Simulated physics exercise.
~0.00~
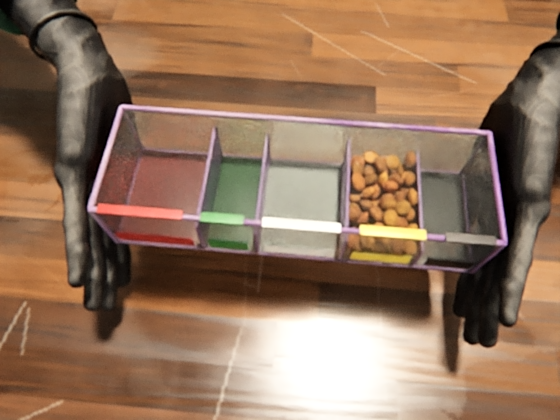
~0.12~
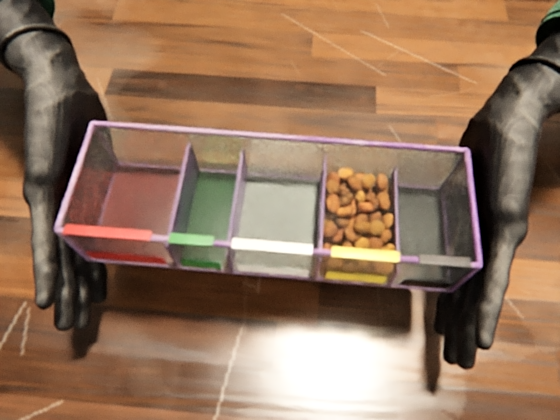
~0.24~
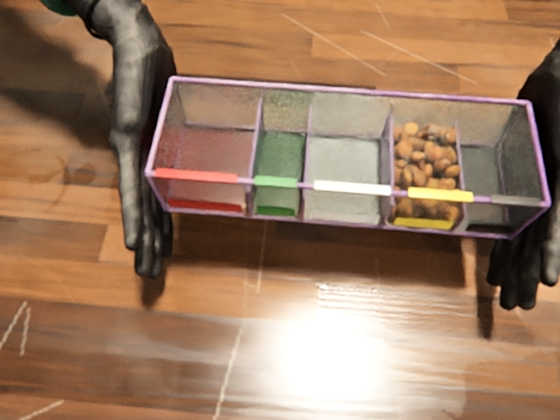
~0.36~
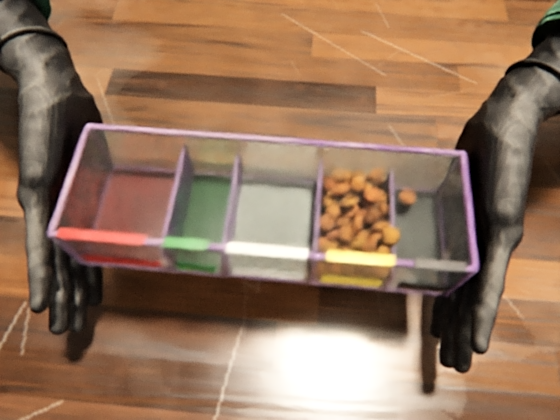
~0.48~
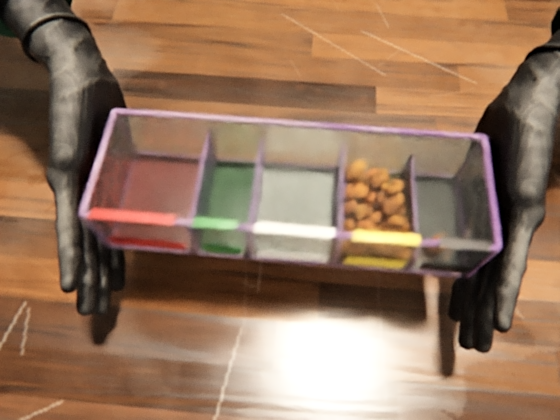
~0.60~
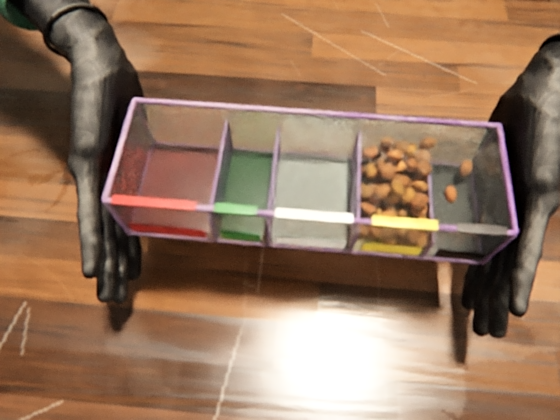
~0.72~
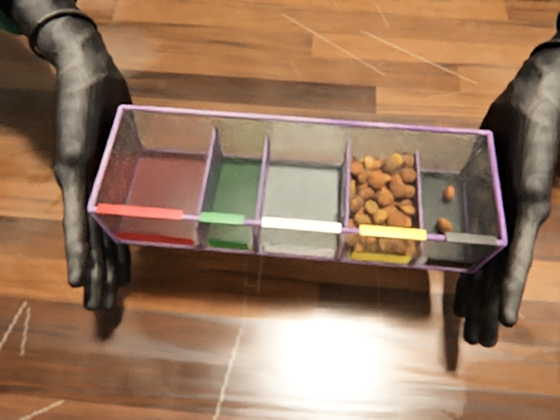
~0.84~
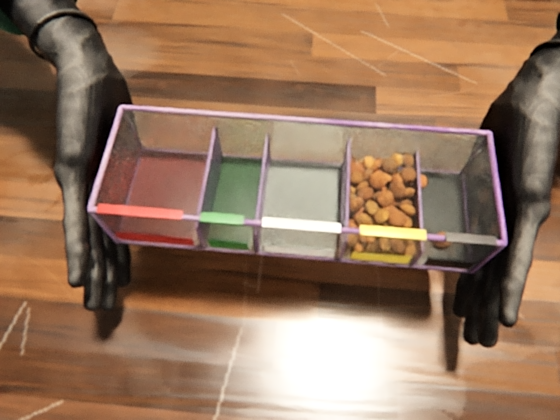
Black hands shaking a clear divided box of brown kibble, a few pieces hopping toward the right compartment before the box stops.
